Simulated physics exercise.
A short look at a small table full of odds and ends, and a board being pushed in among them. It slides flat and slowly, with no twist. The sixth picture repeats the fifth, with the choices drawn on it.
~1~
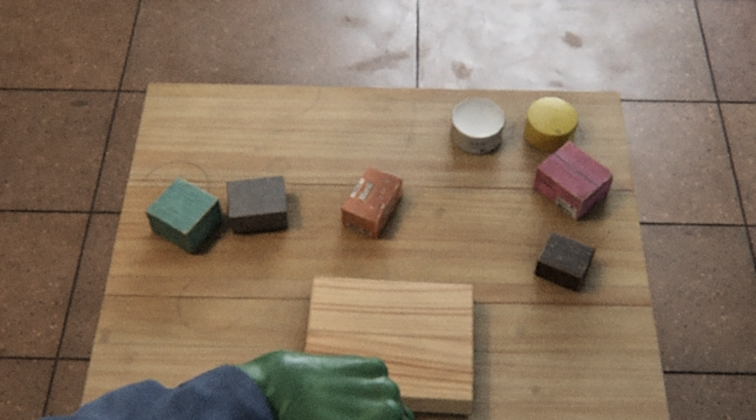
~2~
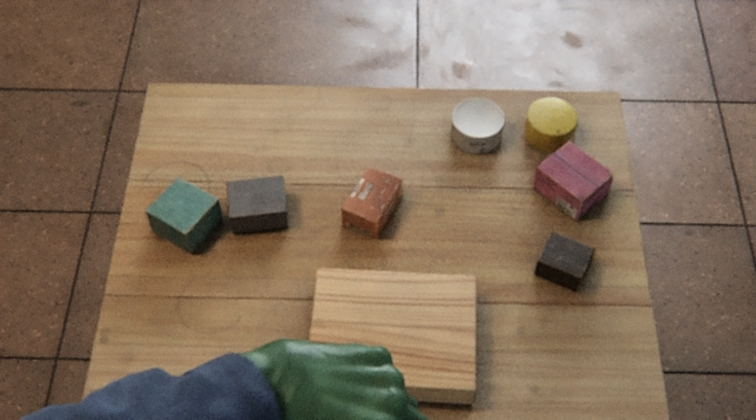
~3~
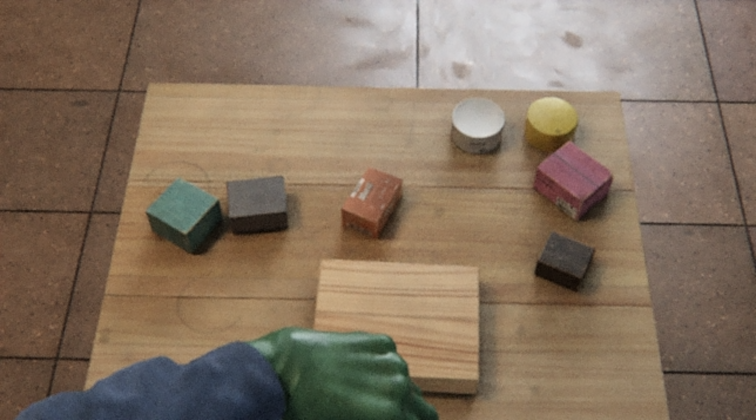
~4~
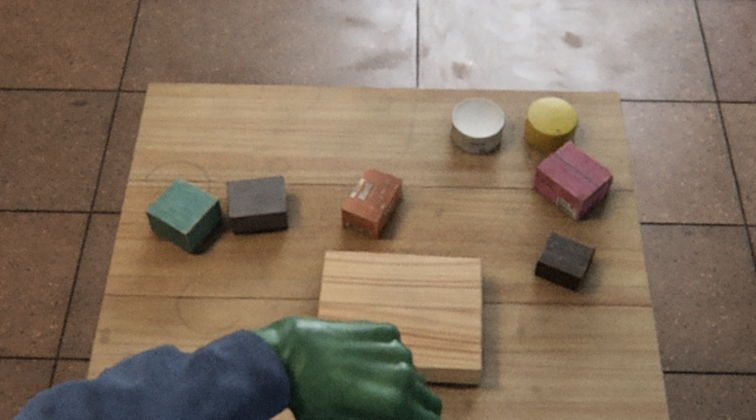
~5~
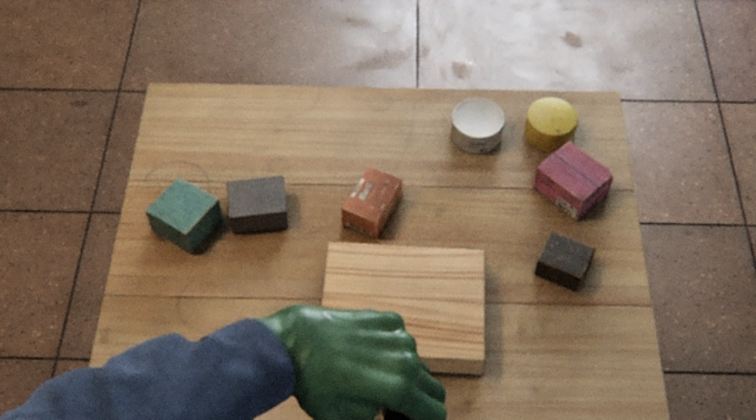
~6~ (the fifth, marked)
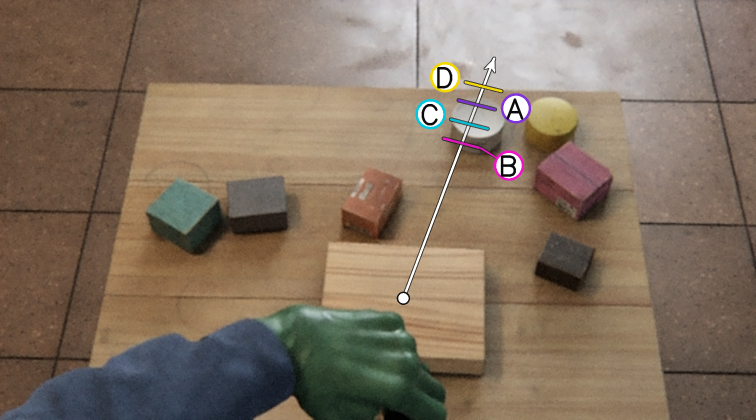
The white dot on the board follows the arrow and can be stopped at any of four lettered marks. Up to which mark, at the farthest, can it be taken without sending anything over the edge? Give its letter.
The farthest safe stop is B.
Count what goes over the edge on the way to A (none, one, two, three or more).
In all, two.
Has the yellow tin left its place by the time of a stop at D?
Yes.
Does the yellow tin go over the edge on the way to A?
By then, no.
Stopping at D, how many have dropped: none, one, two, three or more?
In all, two.
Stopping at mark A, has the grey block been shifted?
By then, no.
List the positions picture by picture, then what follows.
Orange packet (373, 202); pink box (573, 180); turquoise block (185, 215), in the first frame.
Board (393, 326); yellow tin (551, 125), in the second frame.
Board (397, 317); grey block (258, 205), in the third frame.
Board (400, 308); orange packet (373, 202), in the fourth frame.
Board (403, 299); turquoise block (185, 215); yellow tin (551, 125); white jar (477, 126), in the fifth frame.
On the marked copy, A at (477, 105); B at (462, 143); C at (469, 124); D at (484, 87); the arrow from (403, 298) to (494, 59); the white dot at (403, 298).
Taking B. A third of the way, board (426, 246); orange packet (372, 171); yellow tin (551, 125).
Two thirds of the way, board (447, 190); orange packet (392, 120); yellow tin (551, 125).
When it is over, board (461, 153); orange packet (404, 87); white jar (481, 93); nothing has fallen.
As for the rest, A drops the orange packet and white jar; C drops the orange packet and white jar; D drops the orange packet and white jar.
